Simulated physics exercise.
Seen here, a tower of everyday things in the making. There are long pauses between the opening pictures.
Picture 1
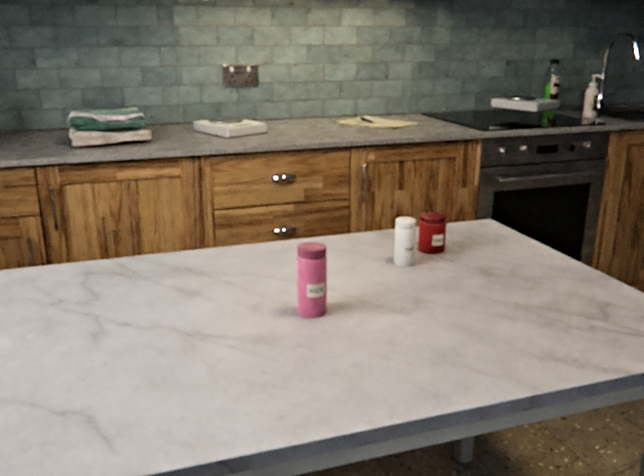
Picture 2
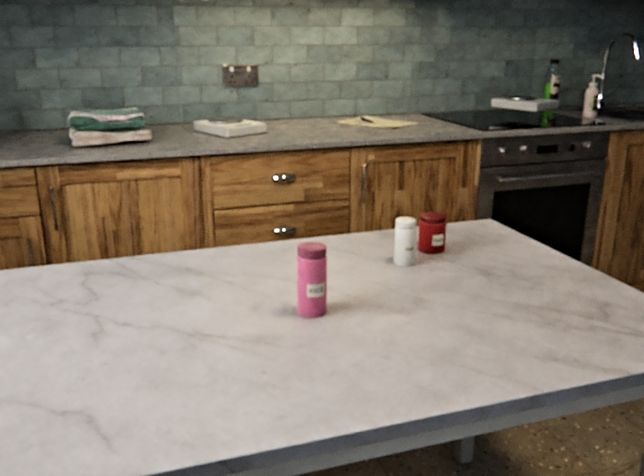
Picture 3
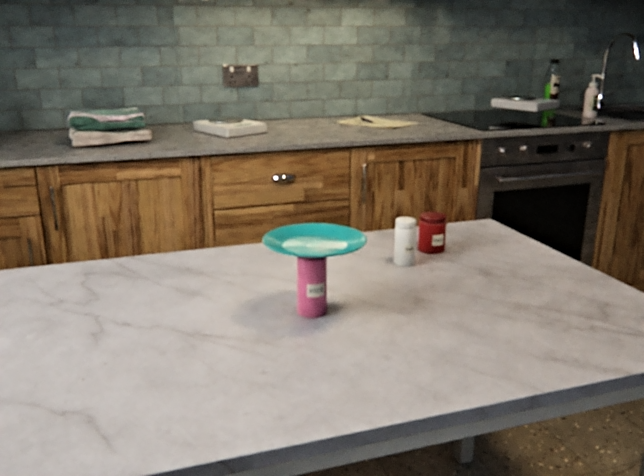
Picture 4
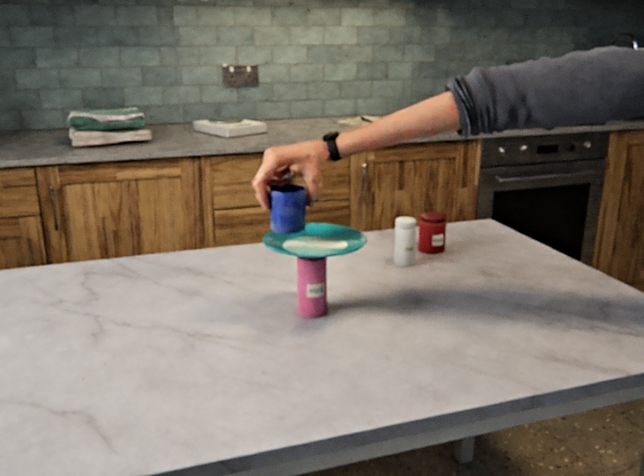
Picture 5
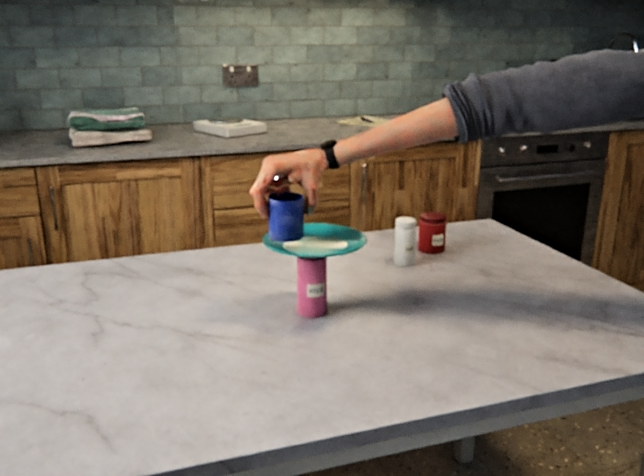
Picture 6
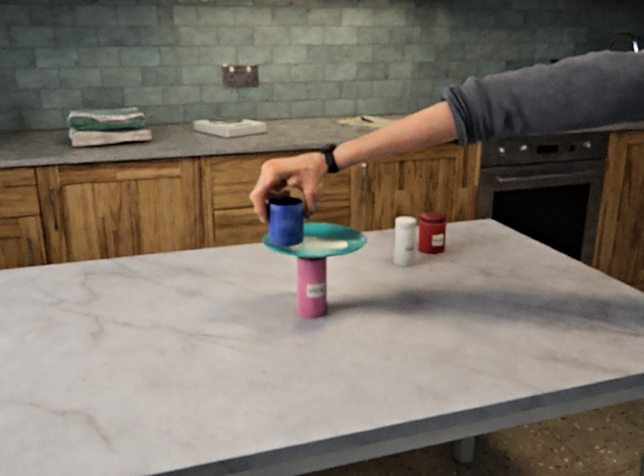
A teal plate appears on top of a pink jar standing on a marble table, with a white container and a red jar to the right. A hand then reaches in from the right holding a blue cup above the plate's left side, lowers it slightly, and sets it down, still gripping it.
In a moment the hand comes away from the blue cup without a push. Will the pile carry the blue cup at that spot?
Here the pile holds.
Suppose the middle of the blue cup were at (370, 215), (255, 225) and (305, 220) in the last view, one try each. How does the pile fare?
In the first case it comes apart; in the second case it loses its balance; in the third case it keeps its balance.
Then, 1.00 s past the last view, nothing moves.
Then, 2.10 s past the last view, blue cup resting near (286, 222).
Finally, all 5 still in place. Final places as the last picture's camera would see them, blue cup near (286, 222). The pile keeps its balance.
